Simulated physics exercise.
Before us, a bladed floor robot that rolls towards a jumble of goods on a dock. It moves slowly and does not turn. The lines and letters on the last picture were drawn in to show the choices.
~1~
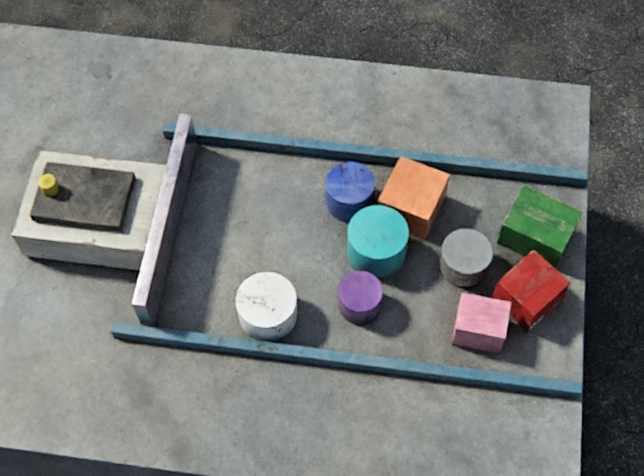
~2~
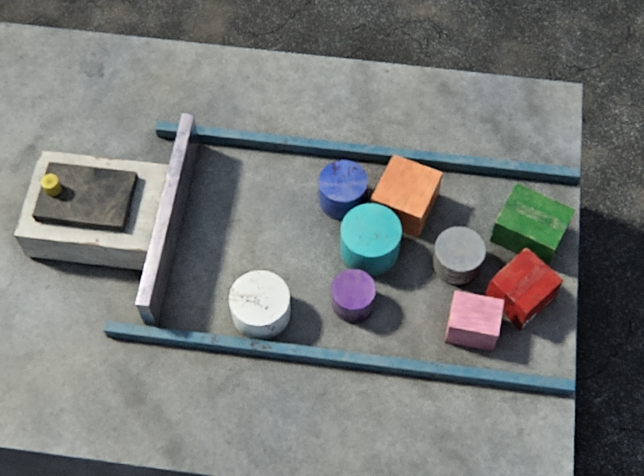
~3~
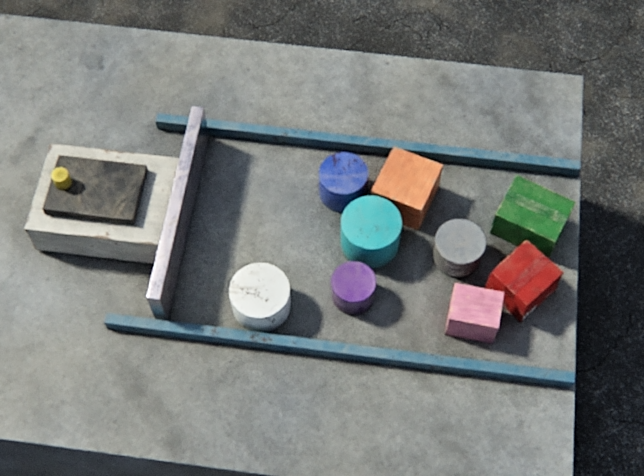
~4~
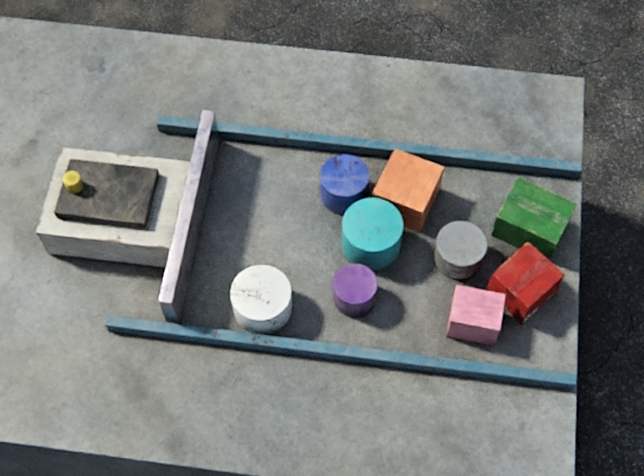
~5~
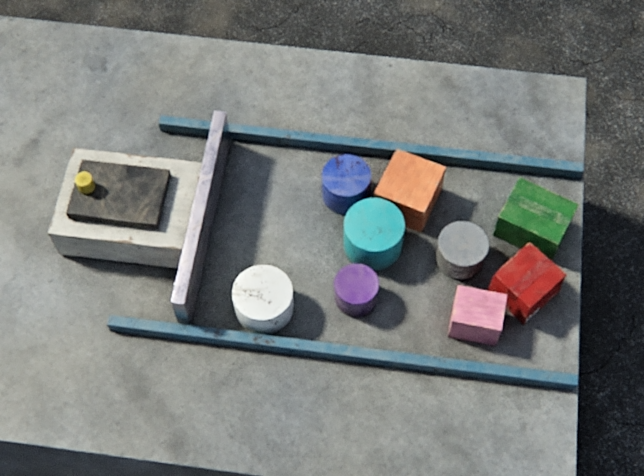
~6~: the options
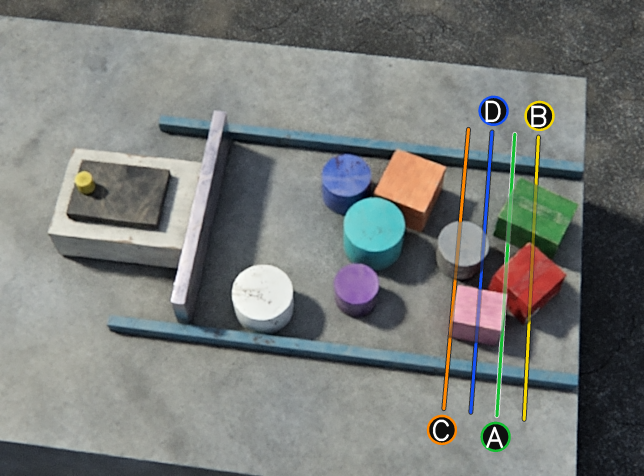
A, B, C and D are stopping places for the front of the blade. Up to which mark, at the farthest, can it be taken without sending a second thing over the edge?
Stop at C.
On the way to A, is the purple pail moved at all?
Yes.
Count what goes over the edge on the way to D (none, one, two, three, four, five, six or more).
In all, two.
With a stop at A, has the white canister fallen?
No.
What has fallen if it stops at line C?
The green box.
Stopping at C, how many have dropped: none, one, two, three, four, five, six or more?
One.
On the marked copy, A at (506, 265); B at (532, 268); C at (457, 259); D at (482, 262).
Taking C. A third of the way, robot (217, 205); white canister (317, 307); purple pail (365, 290).
Two thirds of the way, robot (308, 215); grey pail (473, 253); orange crate (470, 195).
When it is over, robot (380, 224); green box over the edge; red box (570, 299); one fallen.
As for the rest, A drops five; B drops five; D drops two.
